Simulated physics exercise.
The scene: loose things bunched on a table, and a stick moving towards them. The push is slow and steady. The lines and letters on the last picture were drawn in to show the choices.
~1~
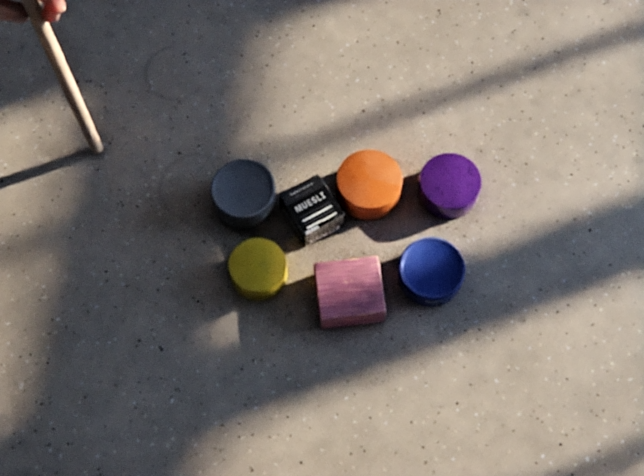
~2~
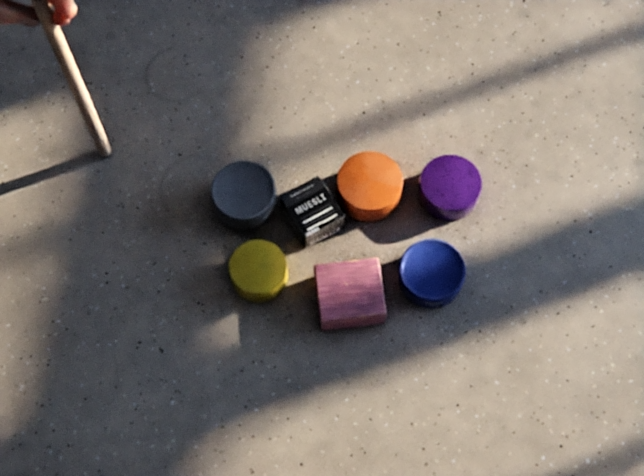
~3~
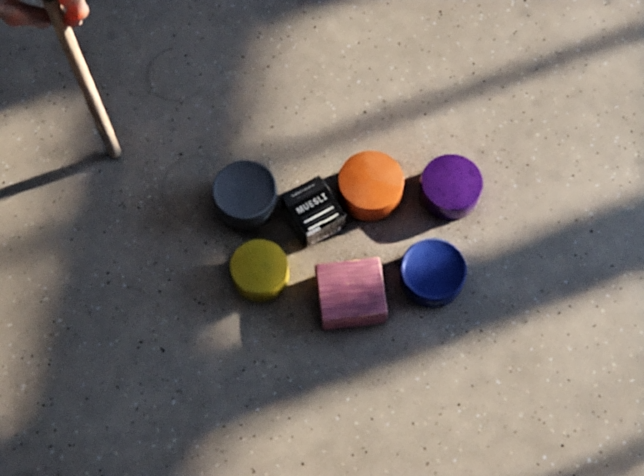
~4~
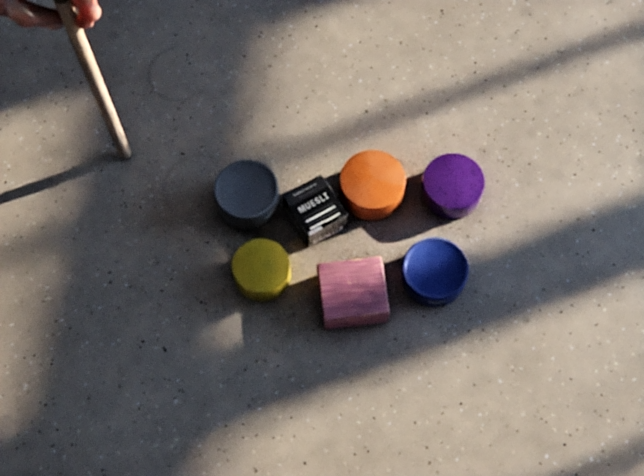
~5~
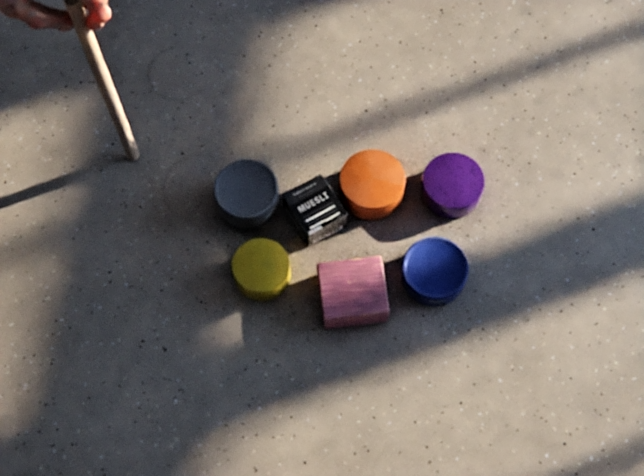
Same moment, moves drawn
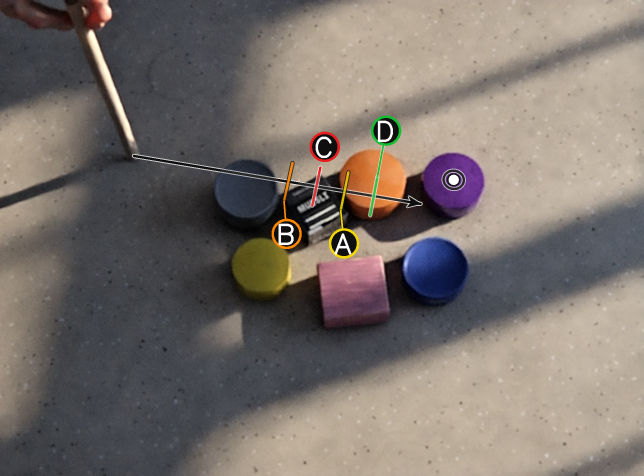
A hand at the upper left moves a stick slowly right near bunched, colourful objects.
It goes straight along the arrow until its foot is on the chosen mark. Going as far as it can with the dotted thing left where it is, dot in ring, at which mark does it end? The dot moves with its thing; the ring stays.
No farther than A.
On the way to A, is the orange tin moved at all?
Yes.
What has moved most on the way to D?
The orange tin.
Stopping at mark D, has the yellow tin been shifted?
By then, no.
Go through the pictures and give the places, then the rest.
Yellow tin (258, 270); black packet (312, 210); blue tub (431, 272), in the first frame.
Blue tub (432, 274); orange tin (370, 187), in the second frame.
Purple pot (451, 187); pink block (351, 294), in the third frame.
Grey tub (247, 197); yellow tin (262, 270), in the fourth frame.
Black packet (315, 210); blue tub (435, 272); orange tin (372, 185), in the fifth frame.
On the marked copy, A at (345, 191); B at (288, 182); C at (316, 186); D at (374, 196); the arrow from (134, 156) to (421, 204); the white dot at (454, 180).
With A. Early on, foot of the stick (209, 169).
Further on, foot of the stick (286, 182); grey tub (251, 204).
At the end, foot of the stick (345, 192); black packet (323, 218); orange tin (384, 185); the dot is still in its ring.
As for the rest, B keeps the dot in but is short; C keeps the dot in but is short; D shifts the dotted thing to (476, 184).
